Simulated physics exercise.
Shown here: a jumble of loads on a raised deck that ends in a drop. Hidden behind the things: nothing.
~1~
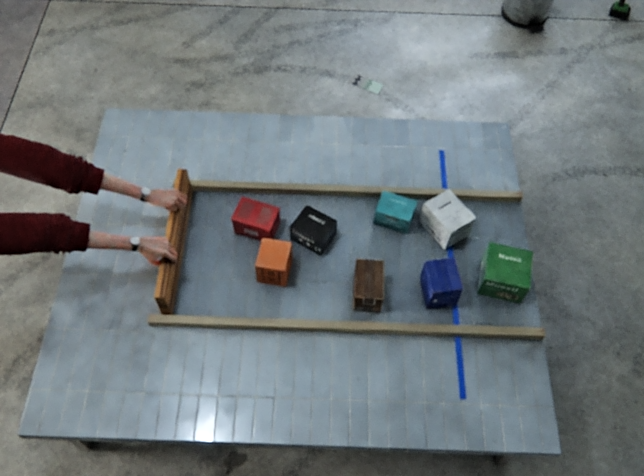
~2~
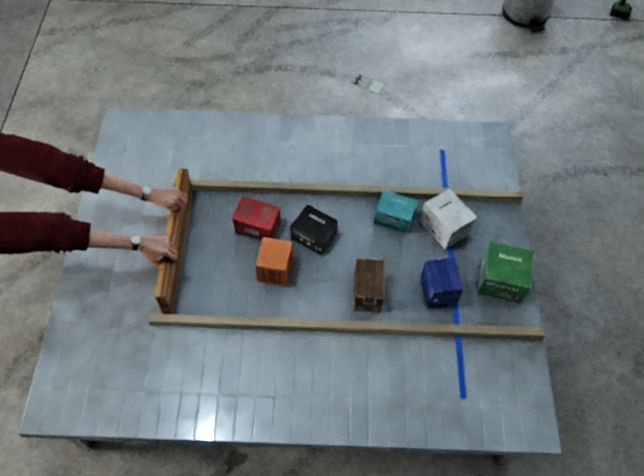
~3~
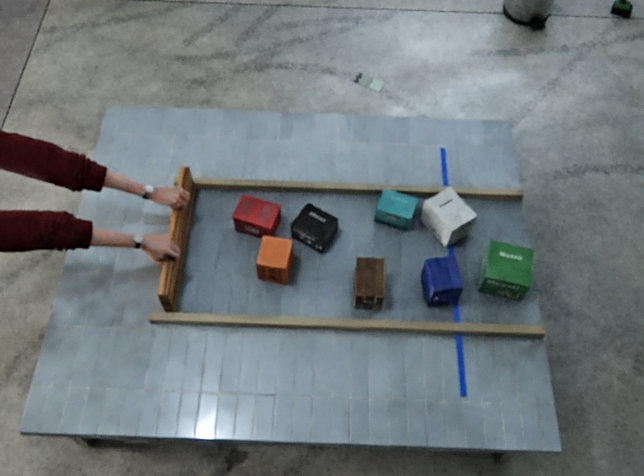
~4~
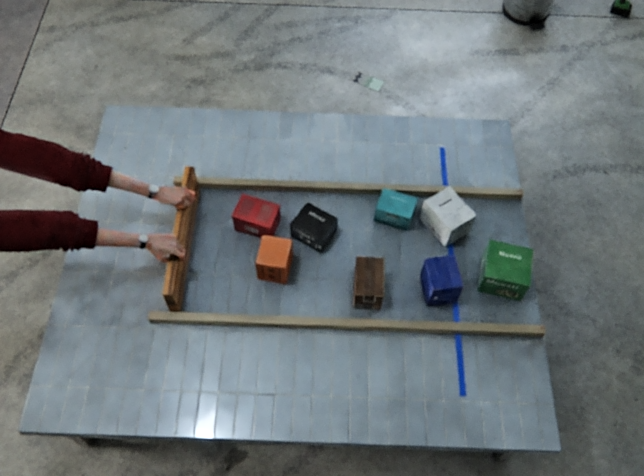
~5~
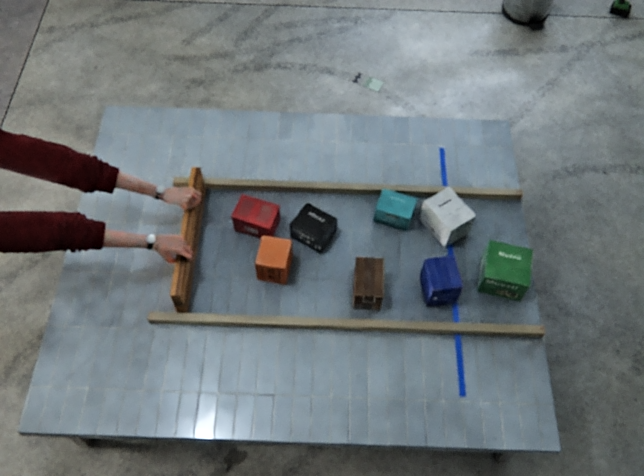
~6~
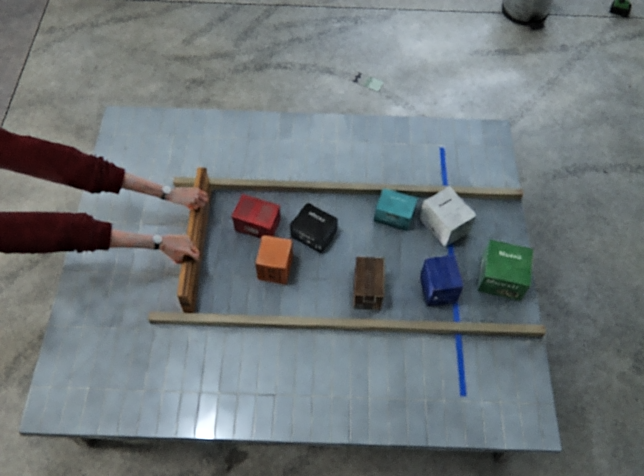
At the start, two hands hold a wooden plank upright at the left end of a lane between two wooden rails, with eight coloured boxes spread to its right. The hands then slide the plank a short way right, toward the red and orange boxes, while the boxes stay in place.
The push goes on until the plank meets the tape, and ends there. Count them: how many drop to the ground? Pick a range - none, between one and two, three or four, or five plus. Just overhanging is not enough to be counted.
Range: Between one and two.
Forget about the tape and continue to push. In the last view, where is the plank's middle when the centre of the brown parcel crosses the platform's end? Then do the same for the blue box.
Approx. (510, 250) for the first, approx. (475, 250) for the second.
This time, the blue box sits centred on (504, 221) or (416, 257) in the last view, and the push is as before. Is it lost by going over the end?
First place: It goes off; second place: It stays up.
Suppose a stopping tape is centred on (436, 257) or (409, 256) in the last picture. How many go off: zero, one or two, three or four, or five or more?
In turn: Not one; not one.
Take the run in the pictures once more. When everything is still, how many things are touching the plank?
The figure is 4.
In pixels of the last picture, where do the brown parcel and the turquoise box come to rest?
The brown parcel at (483, 304), the turquoise box at (466, 202).
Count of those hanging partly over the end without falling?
Answer: 1.
Early on, none off yet; green box at rest near (505, 270); white box at rest near (447, 217); blue box at rest near (441, 281).
A while later, none off yet; green box at rest near (506, 270); white box travelled a little near (467, 218); blue box travelled about its own width near (470, 292).
Finally, the number that fall off is one or two; lost, green box.
